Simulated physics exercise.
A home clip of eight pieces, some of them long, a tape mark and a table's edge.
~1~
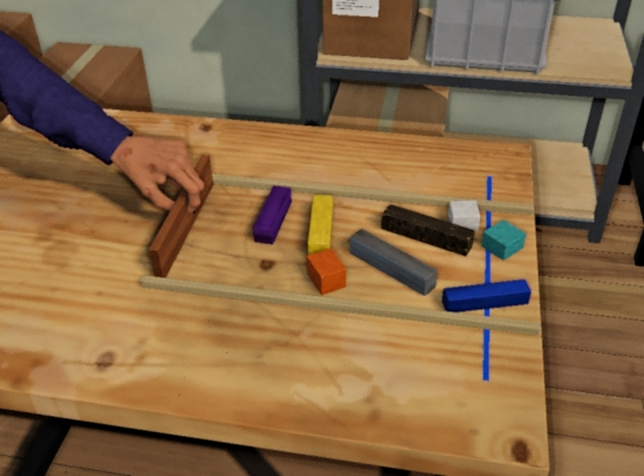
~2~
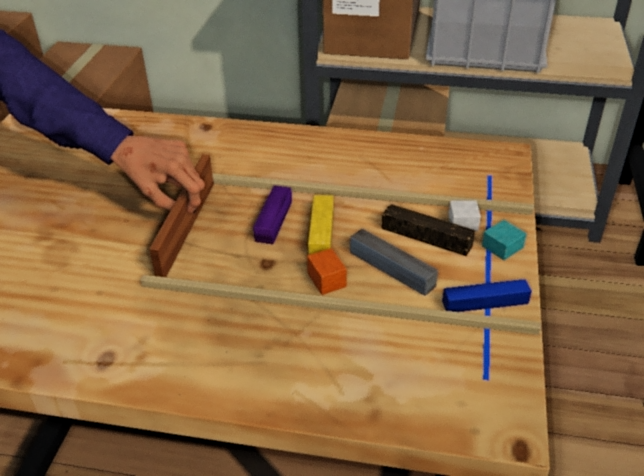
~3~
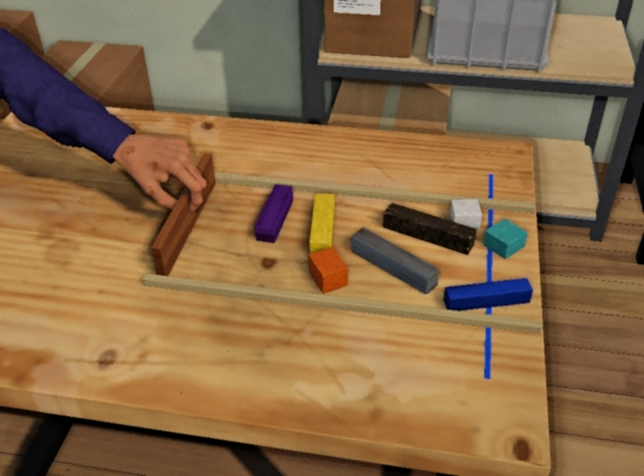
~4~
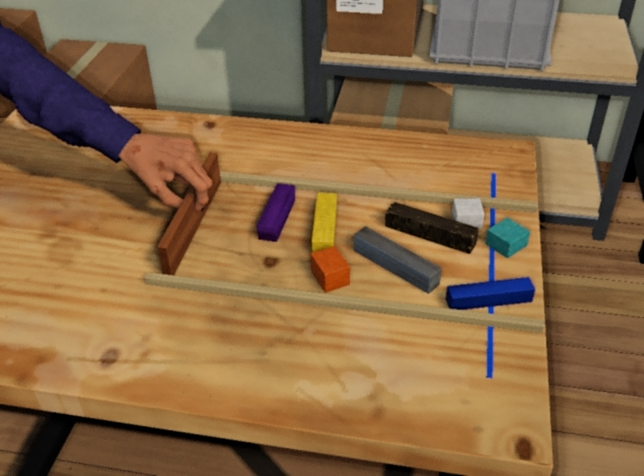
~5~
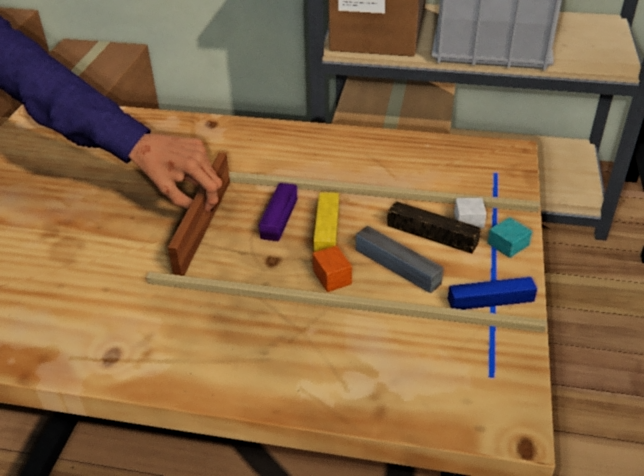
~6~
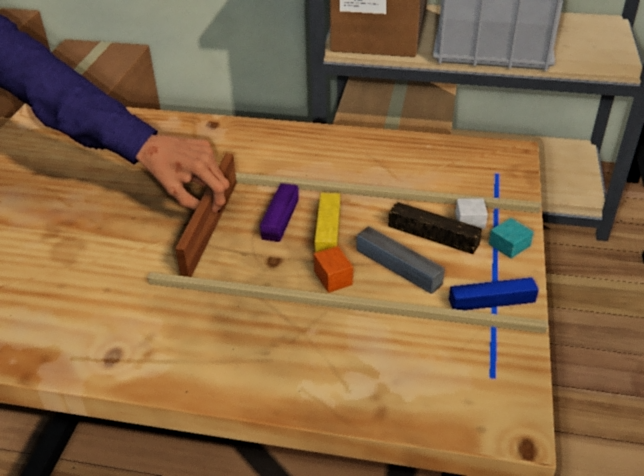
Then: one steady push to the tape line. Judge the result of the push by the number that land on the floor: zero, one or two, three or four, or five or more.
The number that land on the floor is five or more.
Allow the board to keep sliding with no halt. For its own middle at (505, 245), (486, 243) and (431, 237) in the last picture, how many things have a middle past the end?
First 5, then 4, then 0.
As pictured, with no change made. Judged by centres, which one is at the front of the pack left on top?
The yellow bar is it.
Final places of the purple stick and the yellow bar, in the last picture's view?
Near (507, 235) and (528, 244).
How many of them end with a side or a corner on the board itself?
It ends up touching 2.
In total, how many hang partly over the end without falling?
It's 0.
Early on, none off yet; turquoise block at rest near (511, 238); blue stick at rest near (493, 294); white block at rest near (471, 214).
A while later, none off yet; turquoise block at rest near (512, 237); blue stick at rest near (495, 296); white block at rest near (471, 214).
Further along, none off yet; turquoise block travelled about its own width near (543, 232); blue stick travelled a little near (514, 306); white block travelled well along near (526, 215).
Finally, the number that fall off is five or more; lost, grey stick, black bar, white block, blue stick and turquoise block.
